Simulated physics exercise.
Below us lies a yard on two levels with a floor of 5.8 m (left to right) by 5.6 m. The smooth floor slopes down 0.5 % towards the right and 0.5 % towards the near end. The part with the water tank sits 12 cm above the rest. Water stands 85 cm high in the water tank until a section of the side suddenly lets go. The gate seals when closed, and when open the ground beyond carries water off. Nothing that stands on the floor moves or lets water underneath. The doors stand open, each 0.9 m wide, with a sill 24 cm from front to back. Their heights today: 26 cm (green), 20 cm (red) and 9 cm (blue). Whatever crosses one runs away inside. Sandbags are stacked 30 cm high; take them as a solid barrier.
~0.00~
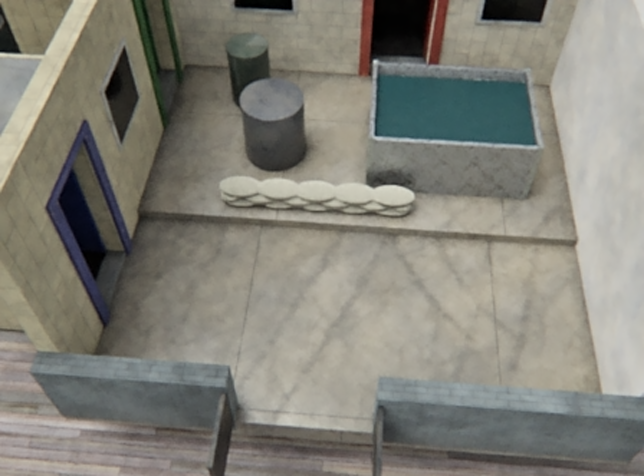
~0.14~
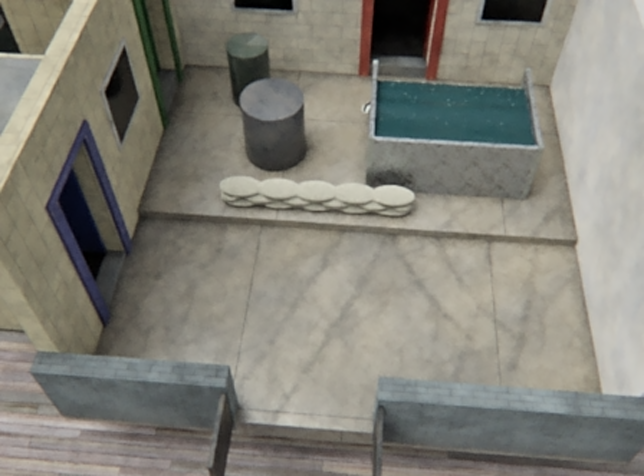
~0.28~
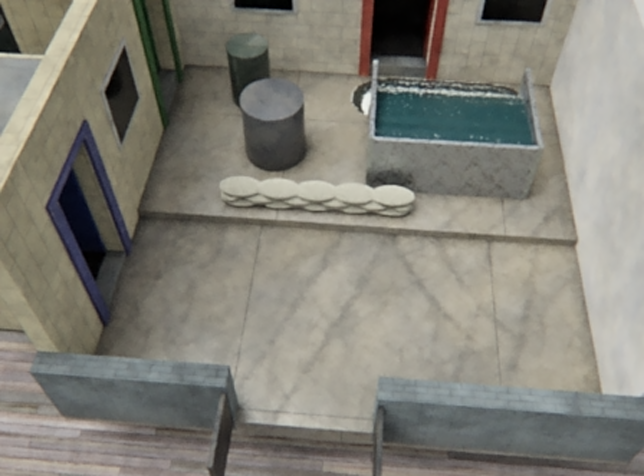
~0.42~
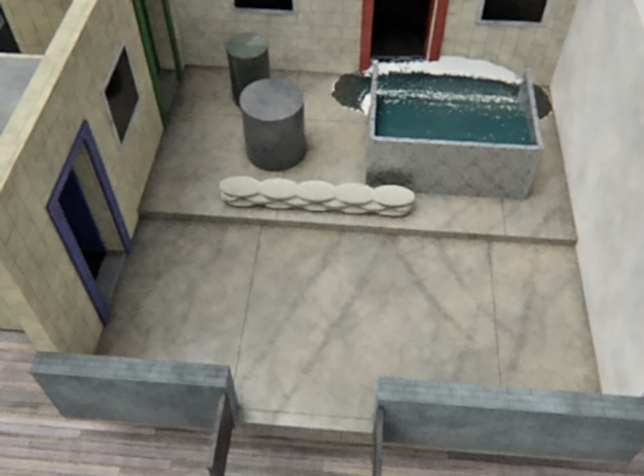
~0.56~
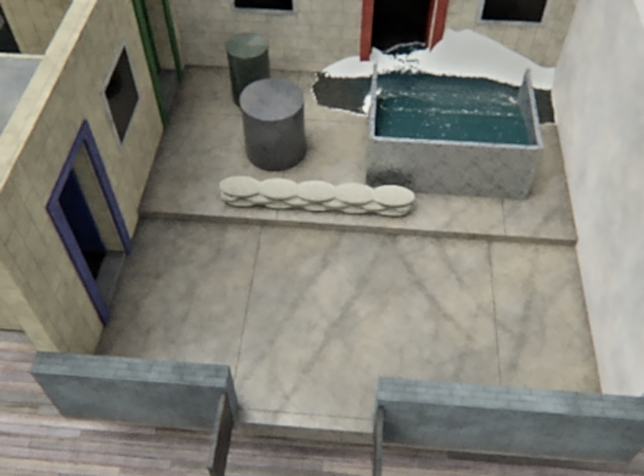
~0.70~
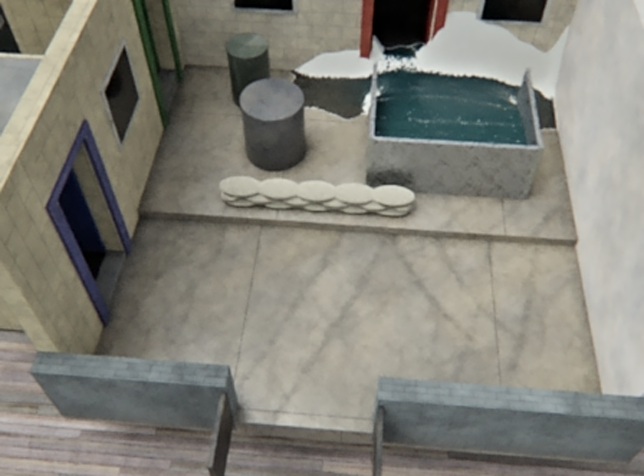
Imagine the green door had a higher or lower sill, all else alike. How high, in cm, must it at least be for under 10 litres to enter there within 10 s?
It would have to be roughly 12.5 cm high.
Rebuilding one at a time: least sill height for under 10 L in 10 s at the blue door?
Roughly 8.0 cm at blue.
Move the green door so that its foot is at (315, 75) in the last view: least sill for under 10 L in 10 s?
About 13.5 cm.
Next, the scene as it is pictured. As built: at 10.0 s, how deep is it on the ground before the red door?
Roughly 8.0 cm deep.
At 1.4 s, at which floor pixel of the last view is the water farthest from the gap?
Around (186, 64).
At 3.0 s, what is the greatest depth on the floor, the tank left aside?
Up to some 36 cm.
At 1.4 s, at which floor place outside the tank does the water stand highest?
Around (537, 84).
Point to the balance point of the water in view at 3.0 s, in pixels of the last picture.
Around (412, 151).
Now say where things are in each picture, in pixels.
The first frame shows still water, 85 cm deep, in the water tank at (452, 108); the green door at (160, 47) is dry.
In the second frame, the gap is on the far side, the front 0.3 m out at a hidden place; the back of the water tank holds 85 cm.
In the third frame, the front is at a hidden place, 0.8 m from the gap on the far side; 1.9 m2 of floor is wet, 76 cm left at the back.
In the fourth frame, water pours out on the far side and has run 1.1 m, to (415, 60); about 20 cm deep outside, 73 cm at the back.
In the fifth frame, the gap is on the far side, the front 1.3 m out at (320, 72); the back of the water tank holds 68 cm.
In the sixth frame, the front is at a hidden place, 1.6 m from the gap on the far side; 3.4 m2 of floor is wet, 60 cm left at the back; the green door at (160, 47), 4.1 m from the gap, is still 2.0 m from the nearest water.
After 1.4 s water covers 20 % of the floor, deepest (62 cm) near (537, 84); it has not reached the green door.
After 3.0 s water covers 50 % of the floor, deepest (36 cm) near (604, 414); 14 cm at the green door, 0 litres in over its 26 cm sill.
After 10.0 s water covers 90 % of the floor, deepest (12 cm) near (591, 342); 6 cm at the green door, 0 litres in over its 26 cm sill.
At the green door as built, the water arrived by 1.6 s and peaked near 14 cm at 2.6 s.
Run again over the same 10 s with other heights there, 16 litres in over 11 cm, 5 litres over 14.5 cm. The limit of 10 litres is kept from about 12.5 cm up.
